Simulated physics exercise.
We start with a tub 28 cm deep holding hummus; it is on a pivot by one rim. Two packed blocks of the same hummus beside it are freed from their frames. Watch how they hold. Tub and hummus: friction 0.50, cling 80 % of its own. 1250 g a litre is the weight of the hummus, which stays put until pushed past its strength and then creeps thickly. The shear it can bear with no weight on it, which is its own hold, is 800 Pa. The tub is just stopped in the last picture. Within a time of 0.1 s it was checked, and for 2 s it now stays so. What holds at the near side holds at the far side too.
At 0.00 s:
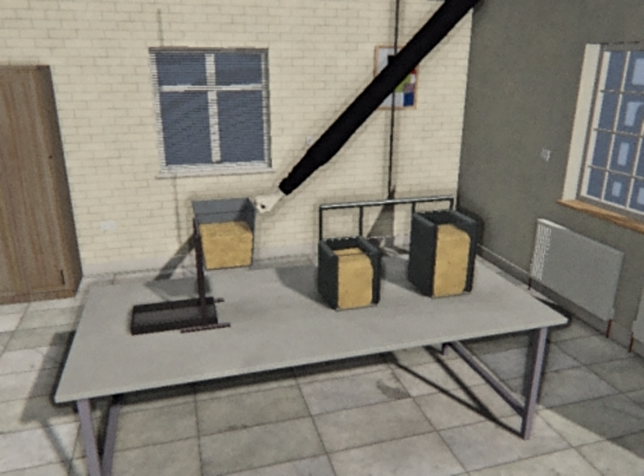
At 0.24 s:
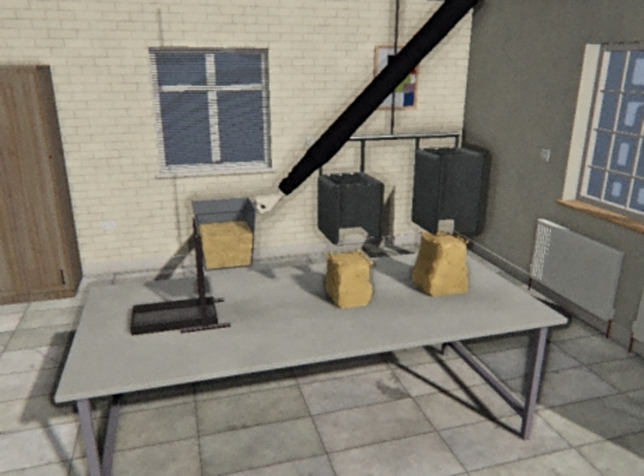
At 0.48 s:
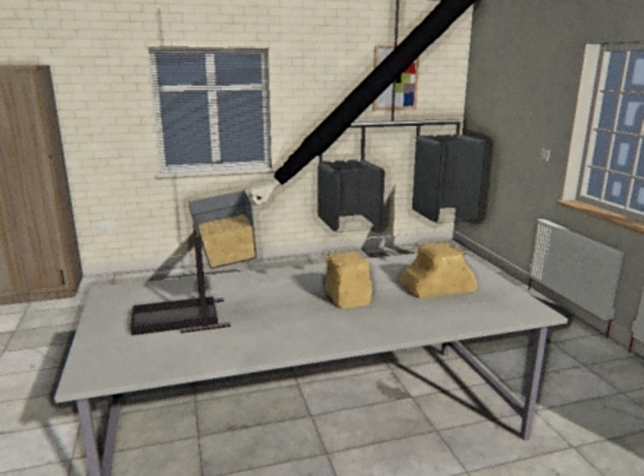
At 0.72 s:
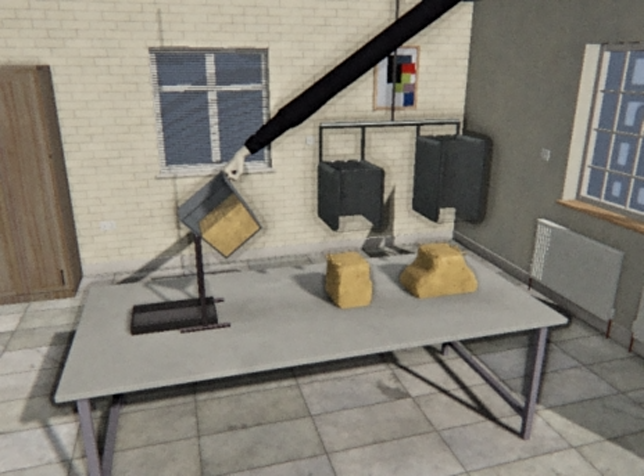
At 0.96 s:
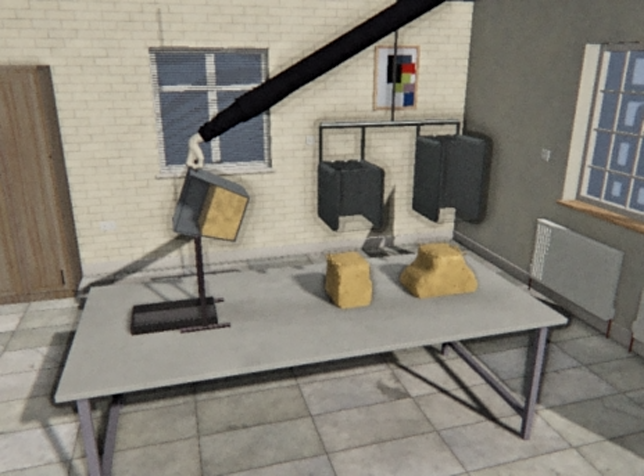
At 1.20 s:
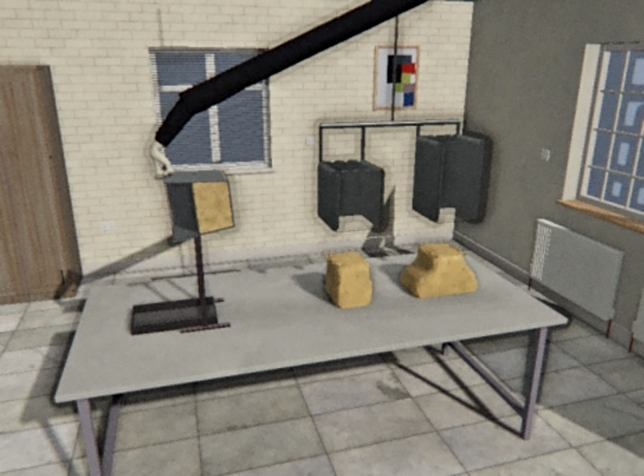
Two dark molds lift off two tan blocks on a grey table, and the right block slumps lower and wider; then a black robotic arm turns a grey tub of tan material counterclockwise onto its side on a stand.
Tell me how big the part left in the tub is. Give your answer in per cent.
I would say about 100 percent.
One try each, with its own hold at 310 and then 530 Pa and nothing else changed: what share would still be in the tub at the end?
Result: 45 % for the first case, 65 % for the second.
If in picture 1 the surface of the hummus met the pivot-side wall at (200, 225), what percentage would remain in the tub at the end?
That works out near 60 %.
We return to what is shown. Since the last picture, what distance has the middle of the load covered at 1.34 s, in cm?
It has moved around 0 centimetres.
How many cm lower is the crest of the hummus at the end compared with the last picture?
Roughly 0 cm.
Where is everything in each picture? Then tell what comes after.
The first picture shows handle-side rim at (254, 209), tilt 0 degrees; top of the hummus at (247, 235); blocks stand 25 cm, 35 cm (left to right).
The second picture shows handle-side rim at (254, 209), tilt 0 degrees; top of the hummus at (247, 235); blocks stand 24 cm, 31 cm (left to right).
The third picture shows handle-side rim at (250, 202), tilt 8 degrees; top of the hummus at (249, 228); blocks stand 24 cm, 24 cm (left to right).
The fourth picture shows handle-side rim at (226, 182), tilt 38 degrees; top of the hummus at (239, 205); blocks stand 24 cm, 24 cm (left to right).
The fifth picture shows handle-side rim at (191, 175), tilt 69 degrees; top of the hummus at (217, 188); blocks stand 24 cm, 24 cm (left to right).
The sixth picture shows handle-side rim at (164, 184), tilt 94 degrees; top of the hummus at (194, 184); blocks stand 24 cm, 24 cm (left to right).
After 1.34 s, the tub is at 94 degrees and holds 100 %.
After 1.51 s, the tub is at 94 degrees and holds 100 %.
After 1.68 s, the tub is at 94 degrees and holds 100 %.
After 1.85 s, the tub is at 94 degrees and holds 100 %.
After 3.20 s, at the end, the tub is at 94 degrees and holds 100 %.
